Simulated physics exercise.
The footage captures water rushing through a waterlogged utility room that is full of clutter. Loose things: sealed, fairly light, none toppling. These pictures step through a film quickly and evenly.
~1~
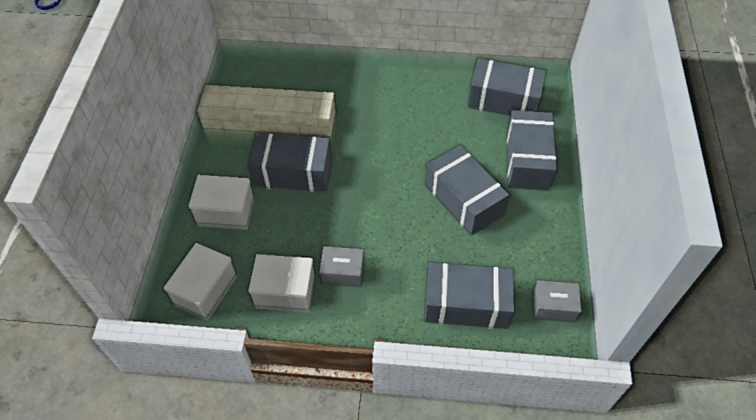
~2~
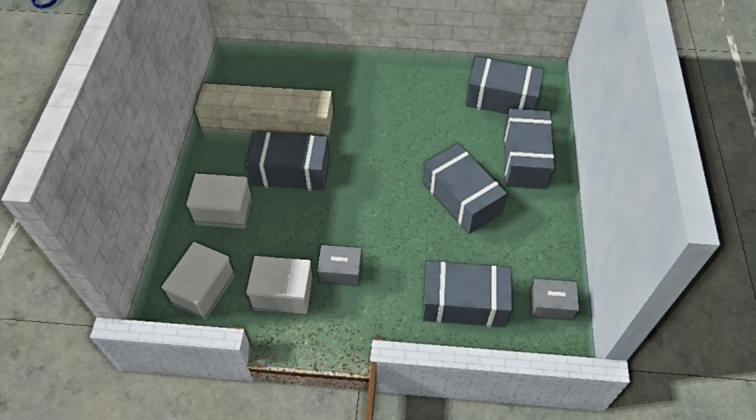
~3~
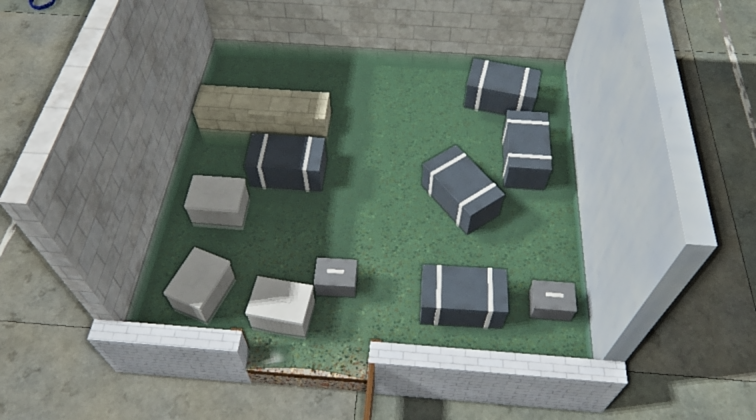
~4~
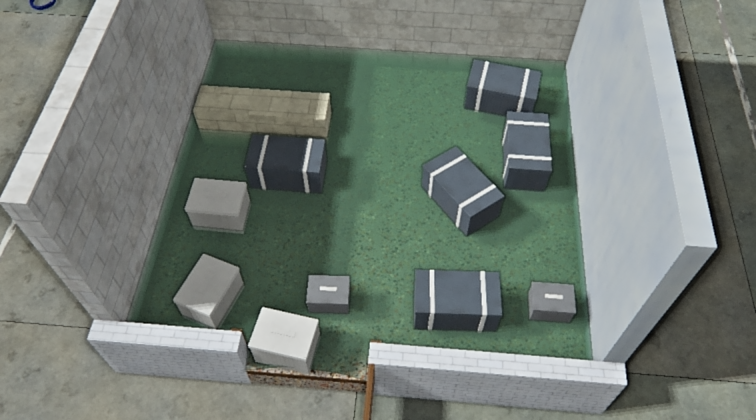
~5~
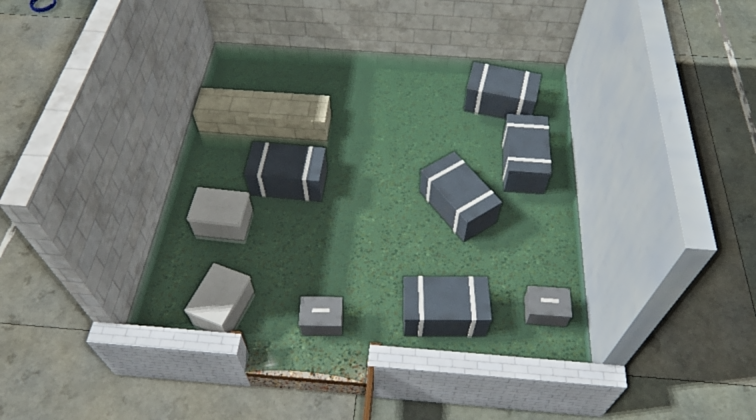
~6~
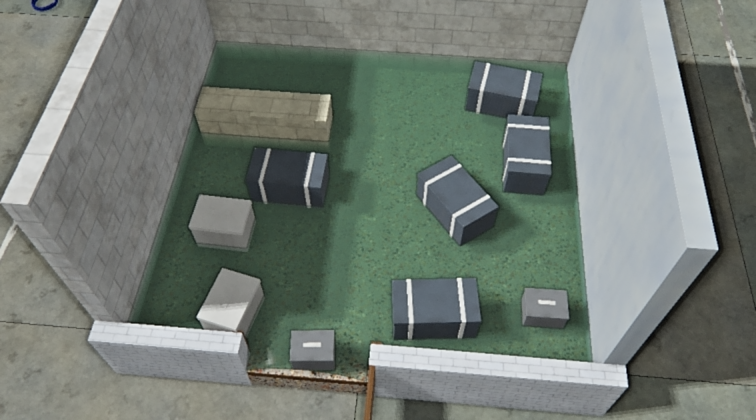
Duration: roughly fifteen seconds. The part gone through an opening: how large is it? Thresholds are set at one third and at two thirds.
Result: High band.
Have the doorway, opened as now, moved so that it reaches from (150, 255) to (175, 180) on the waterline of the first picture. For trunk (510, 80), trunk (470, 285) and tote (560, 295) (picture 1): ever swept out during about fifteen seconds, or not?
Okay, so: Never exits for the first, never exits for the second, never exits for the third.
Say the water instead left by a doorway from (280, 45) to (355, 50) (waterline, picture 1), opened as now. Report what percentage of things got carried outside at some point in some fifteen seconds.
I'd reckon around 20 percent.
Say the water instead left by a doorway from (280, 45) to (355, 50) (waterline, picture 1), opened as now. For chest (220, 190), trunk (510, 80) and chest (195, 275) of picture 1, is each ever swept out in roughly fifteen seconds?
The first one never exits, the second exits, the third never exits.
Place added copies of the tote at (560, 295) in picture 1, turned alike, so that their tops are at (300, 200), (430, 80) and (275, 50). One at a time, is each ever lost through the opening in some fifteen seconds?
Copy by copy, in the order given: Swept away, not carried off, not carried off.
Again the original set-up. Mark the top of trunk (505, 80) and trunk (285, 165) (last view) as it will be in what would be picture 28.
Approximately (501, 129) for one, (262, 316) for the other.
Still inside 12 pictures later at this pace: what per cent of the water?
I'd estimate some 74 percent of the water stays.
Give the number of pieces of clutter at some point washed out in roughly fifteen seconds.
I get 8.
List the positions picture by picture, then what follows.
A tote at (342, 261) floats; a chest at (197, 273), afloat; 0 of 10 have shifted, in the first frame.
A tote at (340, 260) floats; a chest at (195, 272), afloat; 0 of 10 have shifted, in the second frame.
A tote at (336, 272) floats, close to its start; a chest at (197, 277) floats, close to its start; 2 of 10 have shifted, in the third frame.
A tote at (328, 289) floats, close to its start; a chest at (206, 283), afloat, close to its start; 4 of 10 have shifted, in the fourth frame.
A tote at (321, 311), afloat, a stride from its start; a chest at (218, 293), afloat, close to its start; 6 of 10 have shifted, in the fifth frame.
A tote at (312, 345) floats, a stride from its start; a chest at (229, 298) floats, a stride from its start; 8 of 10 have shifted, in the sixth frame.
A moment on, 2 of 10 are out; 8 afloat.
Next, 4 of 10 are out; 6 afloat.
Later, 6 of 10 are out; 4 afloat.
In the end, 8 of 10 are out; 2 afloat.
